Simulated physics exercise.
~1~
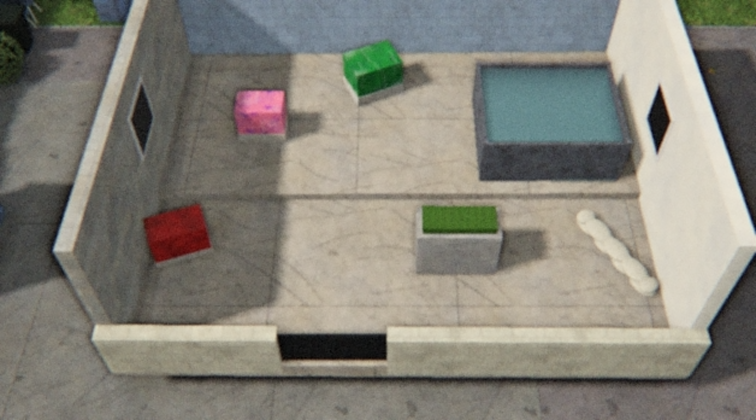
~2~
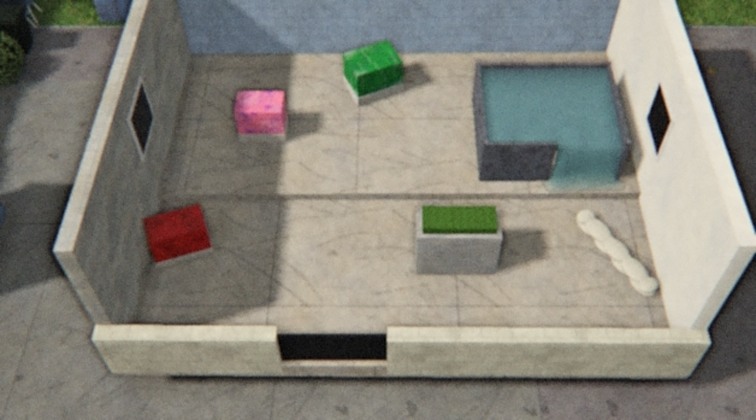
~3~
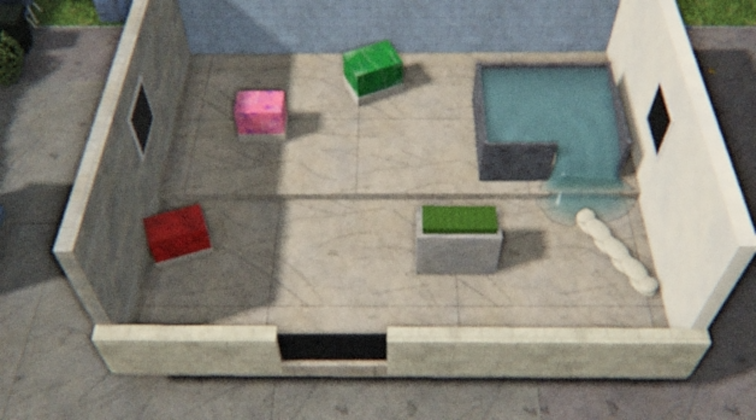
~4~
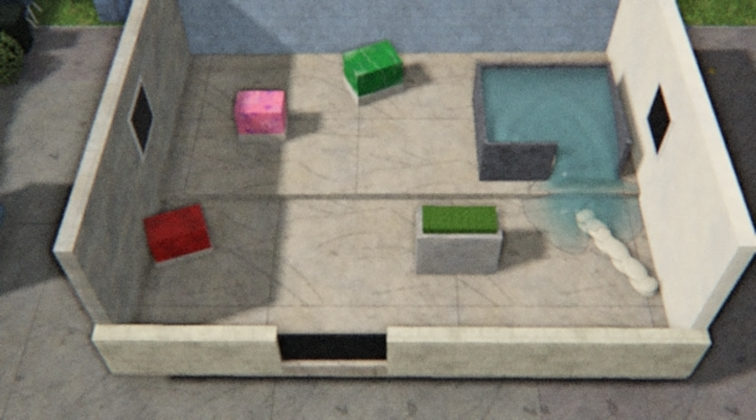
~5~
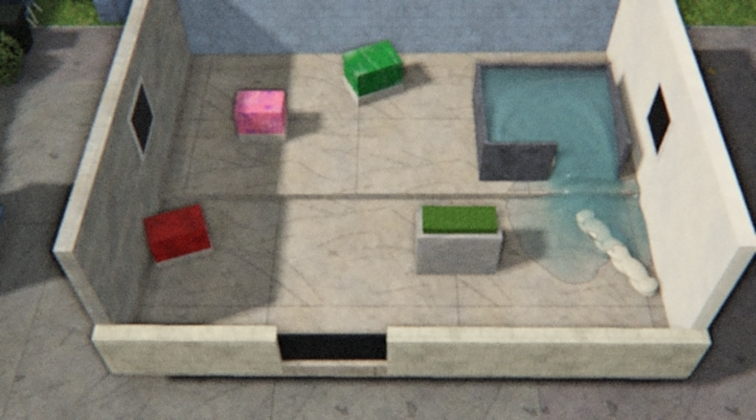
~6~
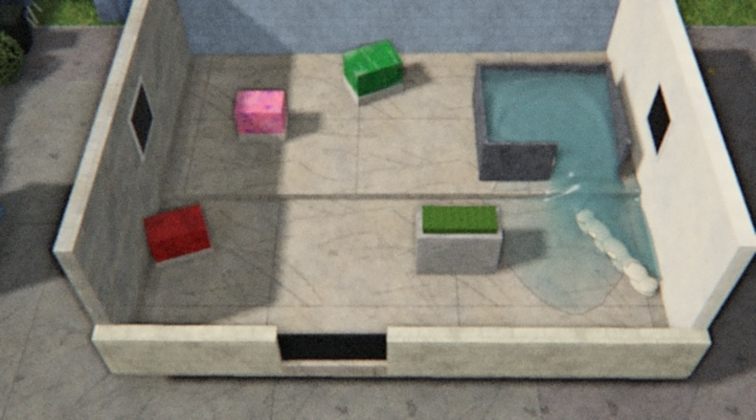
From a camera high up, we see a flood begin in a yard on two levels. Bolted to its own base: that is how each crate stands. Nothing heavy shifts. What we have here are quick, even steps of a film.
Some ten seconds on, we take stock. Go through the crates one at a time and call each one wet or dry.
The green crate is dry. The red crate is wet. The pink crate is dry.
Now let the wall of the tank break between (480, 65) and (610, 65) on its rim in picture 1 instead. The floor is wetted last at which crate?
My answer: The red one.
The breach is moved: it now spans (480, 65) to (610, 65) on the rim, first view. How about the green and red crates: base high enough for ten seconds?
In short: Green crate gets drenched; red crate gets drenched.
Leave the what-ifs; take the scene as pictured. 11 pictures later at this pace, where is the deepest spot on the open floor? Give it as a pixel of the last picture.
Close to (642, 272), I'd say.
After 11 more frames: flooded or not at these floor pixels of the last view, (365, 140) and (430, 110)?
Unflooded; unflooded.
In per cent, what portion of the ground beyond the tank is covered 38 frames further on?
The answer is around 55 per cent.
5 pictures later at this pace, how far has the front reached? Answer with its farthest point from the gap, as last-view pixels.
I'd say around (445, 351).
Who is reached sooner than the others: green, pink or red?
That is the red-painted one.
A moment on, water covers 20 % of the floor; the green crate not reached, the red crate not reached, the pink crate not reached.
Next, water covers 25 % of the floor; the green crate not reached, the red crate not reached, the pink crate not reached.
Then, water covers 40 % of the floor; the green crate not reached, the red crate not reached, the pink crate not reached.
Later, water covers 55 % of the floor; the green crate not reached, the red crate water round its plinth, the pink crate not reached.
In the end, water covers 65 % of the floor; the green crate stayed above the water, the red crate was topped, the pink crate stayed above the water.
